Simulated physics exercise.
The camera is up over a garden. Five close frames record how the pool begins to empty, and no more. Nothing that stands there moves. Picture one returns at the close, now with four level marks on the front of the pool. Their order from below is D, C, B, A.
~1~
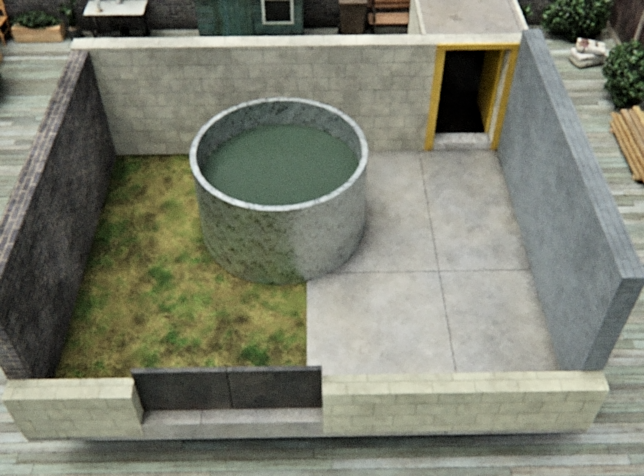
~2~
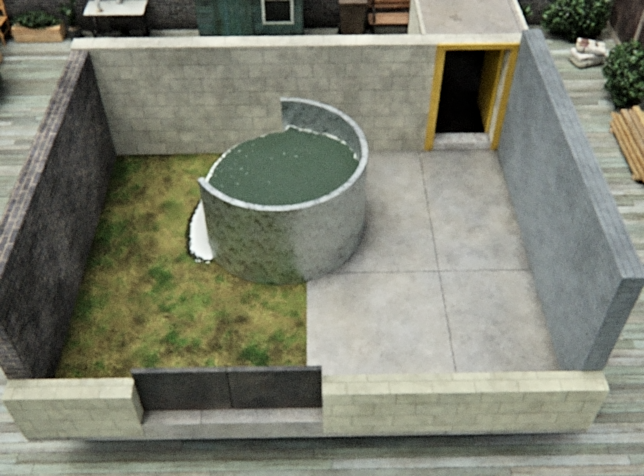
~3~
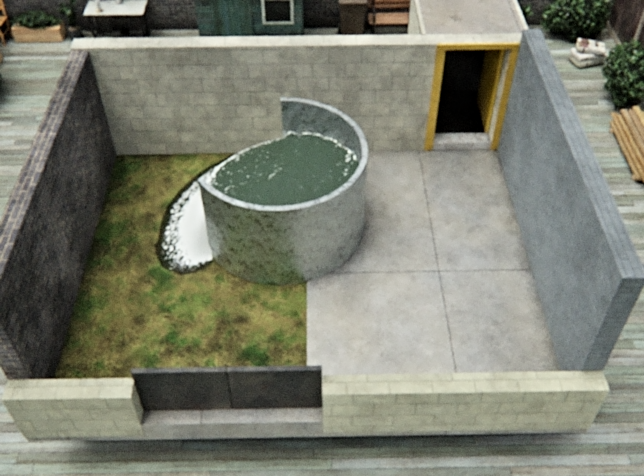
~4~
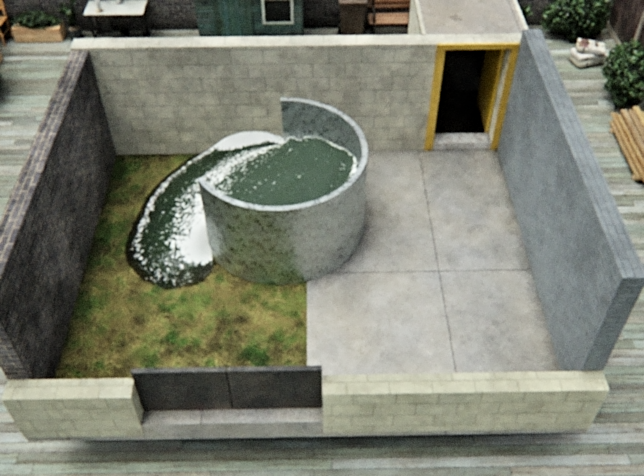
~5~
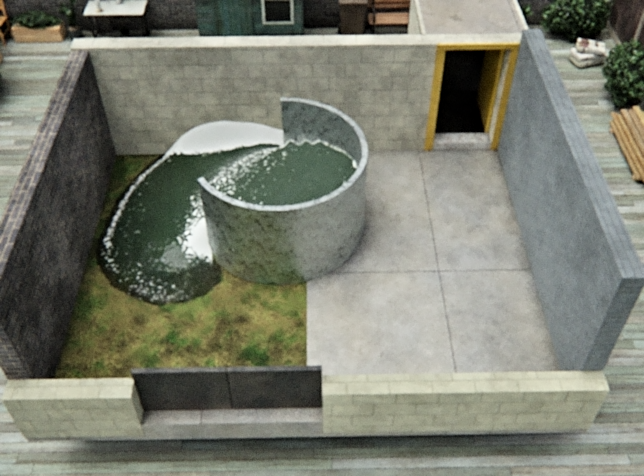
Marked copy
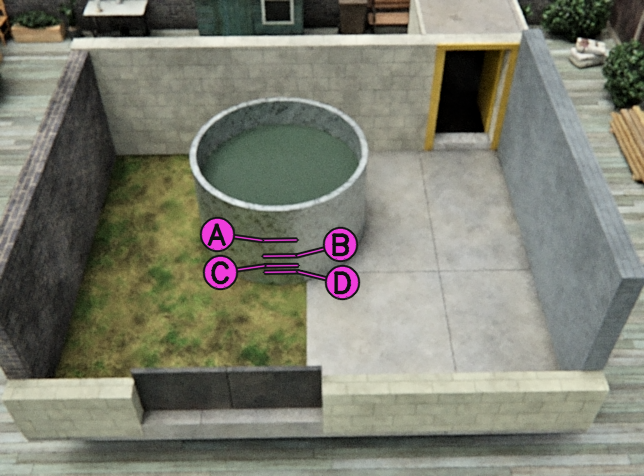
In a walled garden seen from above, the left side of a round stone pool full of green water opens, and water pours out through the gap, spreading in a foaming sheet leftward across the mossy grass.
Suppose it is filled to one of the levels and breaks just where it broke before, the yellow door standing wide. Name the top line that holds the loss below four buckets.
The limit is A.
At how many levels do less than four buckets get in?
All of the four.
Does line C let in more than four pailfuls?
No, not at all.
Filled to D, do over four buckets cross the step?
No, that is safe.
In magenta, A at (279, 240); B at (280, 255); C at (281, 265); D at (281, 272); from the bottom up D, C, B, A.
For line A, a splash gets over, under a bucket.
For line B, nothing gets over.
For line C, nothing gets over.
For line D, nothing gets over.
